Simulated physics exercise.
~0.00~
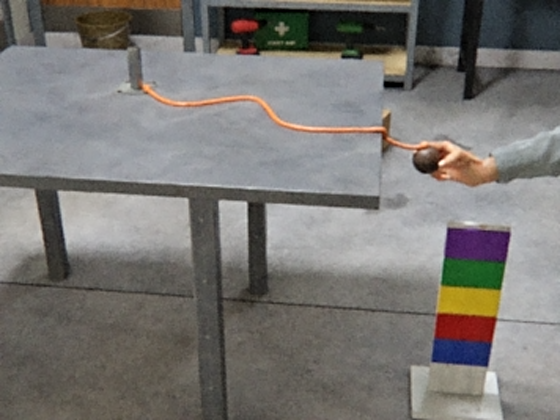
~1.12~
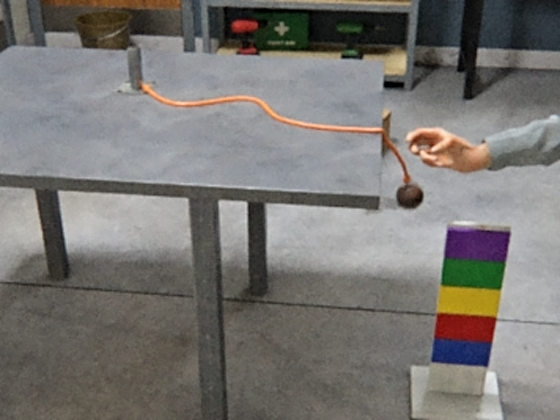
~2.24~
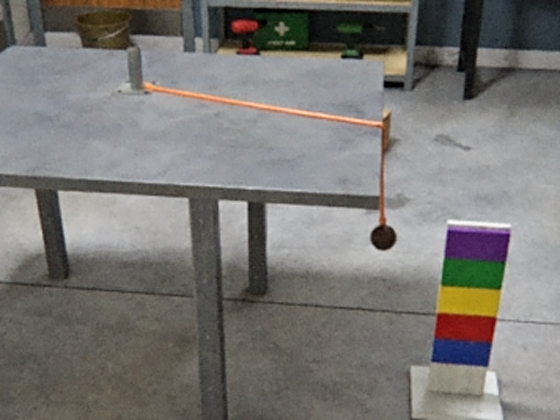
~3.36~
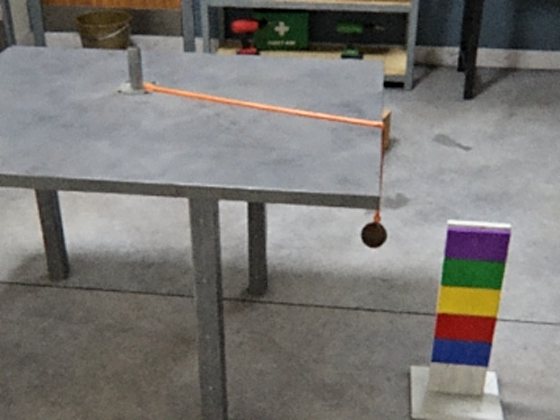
We see a hand release a brown ball on an orange lead past the right edge of a grey workbench and draw away; the ball drops and swings left as the lead pulls straight, ending suspended level with the purple band of a five-coloured board.
